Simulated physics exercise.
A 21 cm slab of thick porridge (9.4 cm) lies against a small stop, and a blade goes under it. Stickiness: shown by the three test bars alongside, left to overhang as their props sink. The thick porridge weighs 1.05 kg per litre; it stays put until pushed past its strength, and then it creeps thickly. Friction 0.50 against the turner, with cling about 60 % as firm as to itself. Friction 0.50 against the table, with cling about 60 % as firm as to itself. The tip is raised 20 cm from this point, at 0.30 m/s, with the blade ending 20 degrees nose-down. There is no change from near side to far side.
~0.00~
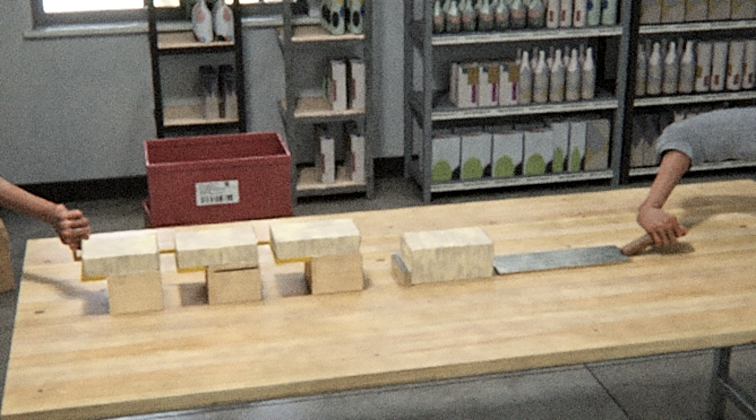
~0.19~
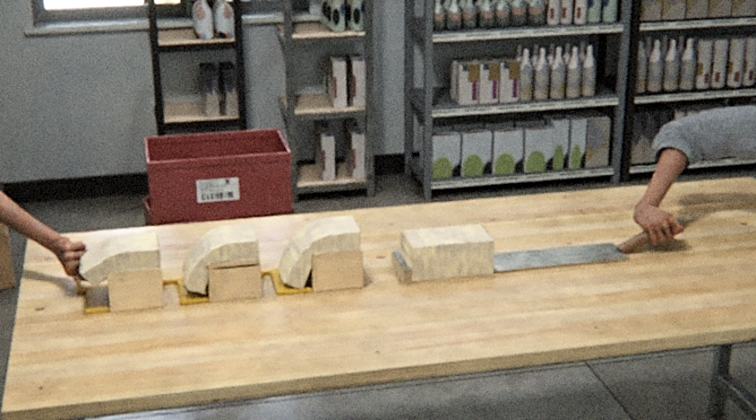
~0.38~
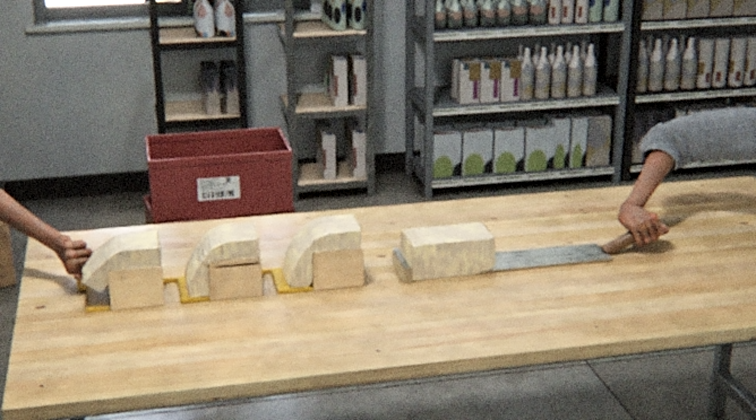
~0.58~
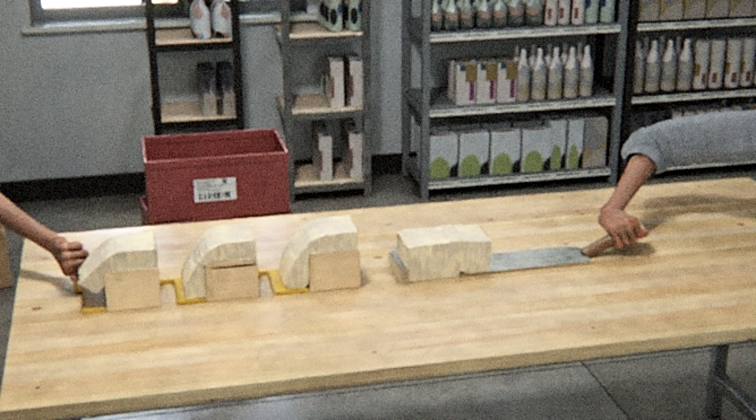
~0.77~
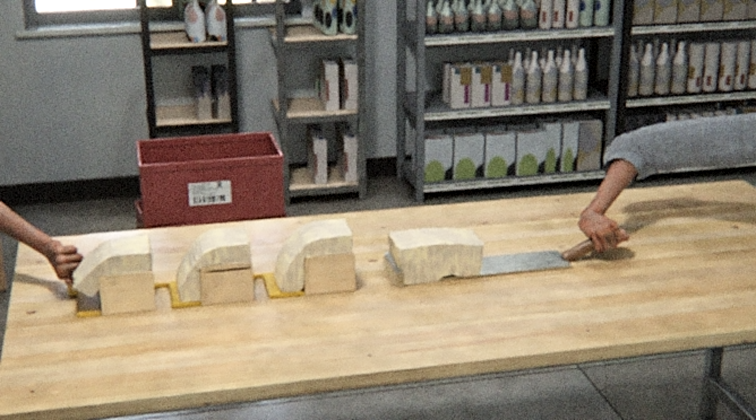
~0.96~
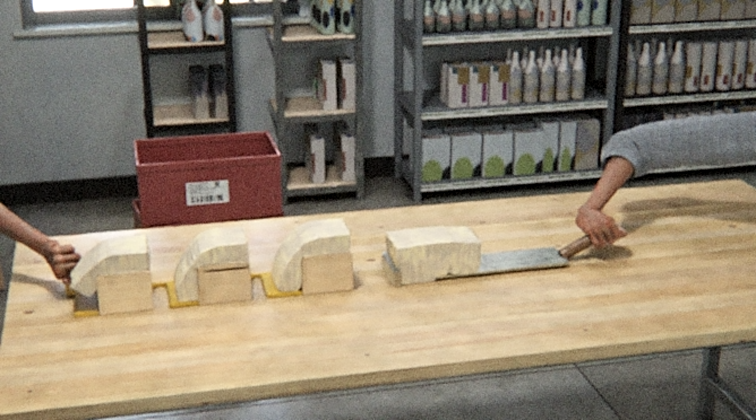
In the video, three pale slabs on blocks at the left droop at their overhanging left ends as a hand lowers the yellow supports, while another hand at the right pushes a flat blade leftward under a fourth slab.
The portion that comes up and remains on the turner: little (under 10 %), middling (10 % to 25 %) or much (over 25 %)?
What comes up and stays on the turner is in the lowest range, below 10 %.
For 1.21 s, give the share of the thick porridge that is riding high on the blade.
Share at that time: About 25 %.
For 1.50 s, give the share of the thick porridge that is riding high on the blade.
Around 55 %.
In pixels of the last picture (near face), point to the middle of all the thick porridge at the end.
Close to (411, 267) in the last picture.
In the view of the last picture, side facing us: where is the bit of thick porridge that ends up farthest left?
Near (354, 282).
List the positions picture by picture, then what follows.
Handle end of the blade at (632, 262), not yet moved; highest point of the thick porridge at (417, 249); the tips have sunk 0, 0, 0 (left to right), in the first picture.
Handle end of the blade at (629, 259), moved 1.0 cm; highest point of the thick porridge at (417, 246); the tips have sunk 3.7 cm, 7.9 cm, 9.2 cm (left to right), in the second picture.
Handle end of the blade at (613, 260), moved 5.6 cm; highest point of the thick porridge at (490, 239); the tips have sunk 5.7 cm, 9.5 cm, 9.7 cm (left to right), in the third picture.
Handle end of the blade at (592, 263), moved 10 cm; highest point of the thick porridge at (455, 241); the tips have sunk 5.7 cm, 9.5 cm, 9.7 cm (left to right), in the fourth picture.
Handle end of the blade at (572, 267), moved 14 cm; highest point of the thick porridge at (428, 245); the tips have sunk 5.7 cm, 9.5 cm, 9.7 cm (left to right), in the fifth picture.
Handle end of the blade at (570, 264), moved 14 cm; highest point of the thick porridge at (441, 243); the tips have sunk 5.7 cm, 9.5 cm, 9.7 cm (left to right), in the sixth picture.
By 1.21 s, the tip is 7.8 cm up.
By 1.50 s, the tip is 16 cm up.
By 1.80 s, the tip is 20 cm up and 44 % is riding high on the blade.
By 2.09 s, the tip is 20 cm up and 0 % is riding high on the blade.
By 2.40 s, at the end, the tip is 20 cm up and 0 % is riding high on the blade.
